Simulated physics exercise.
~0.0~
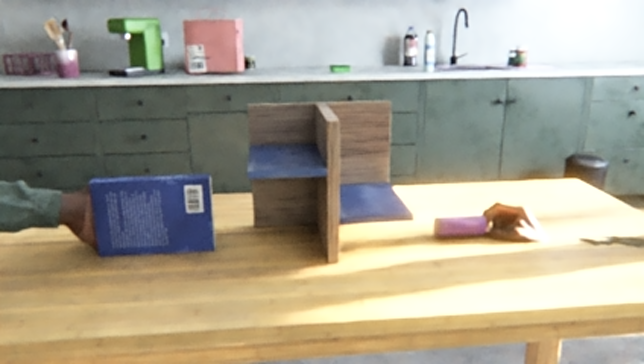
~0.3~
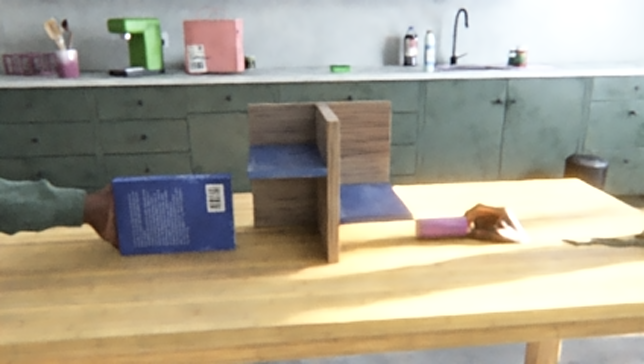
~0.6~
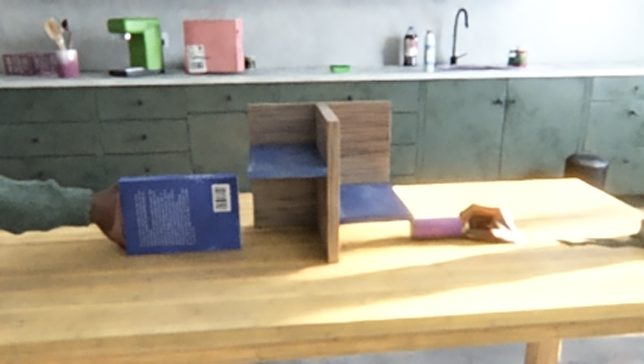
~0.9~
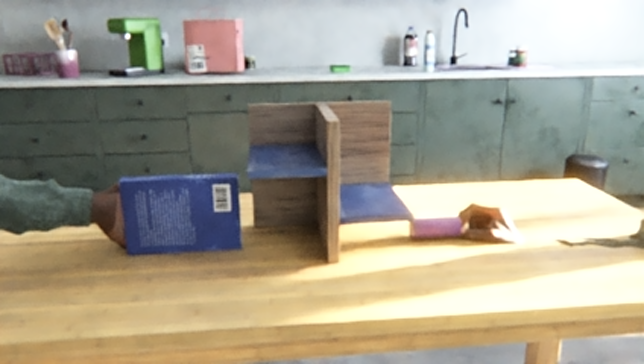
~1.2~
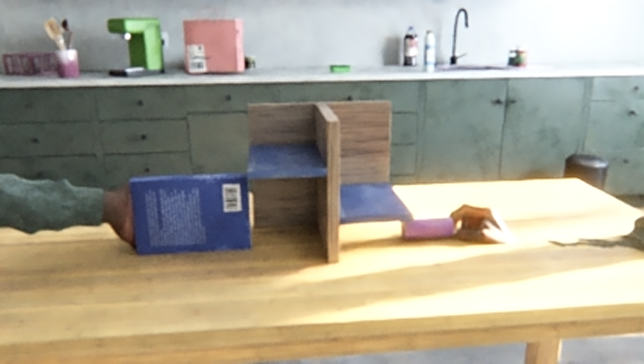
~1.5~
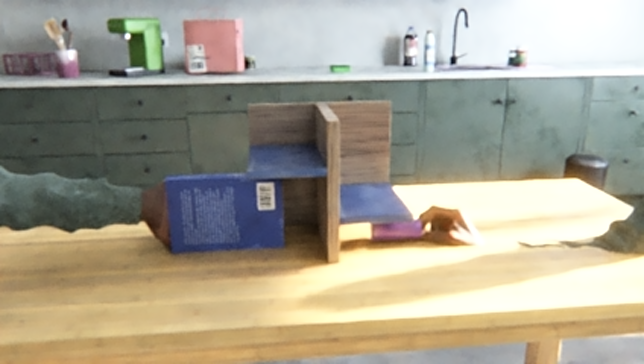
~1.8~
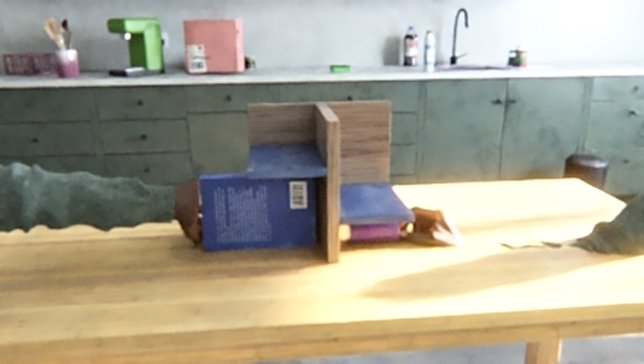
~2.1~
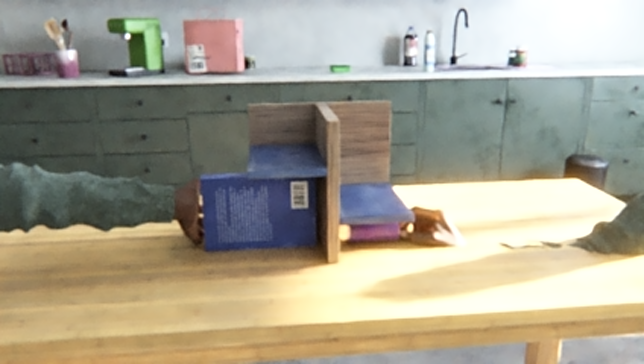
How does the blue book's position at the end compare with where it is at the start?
At the start the blue book is out on the table to the left of the stand, and by the end it is farther right, underneath the stand's left shelf.
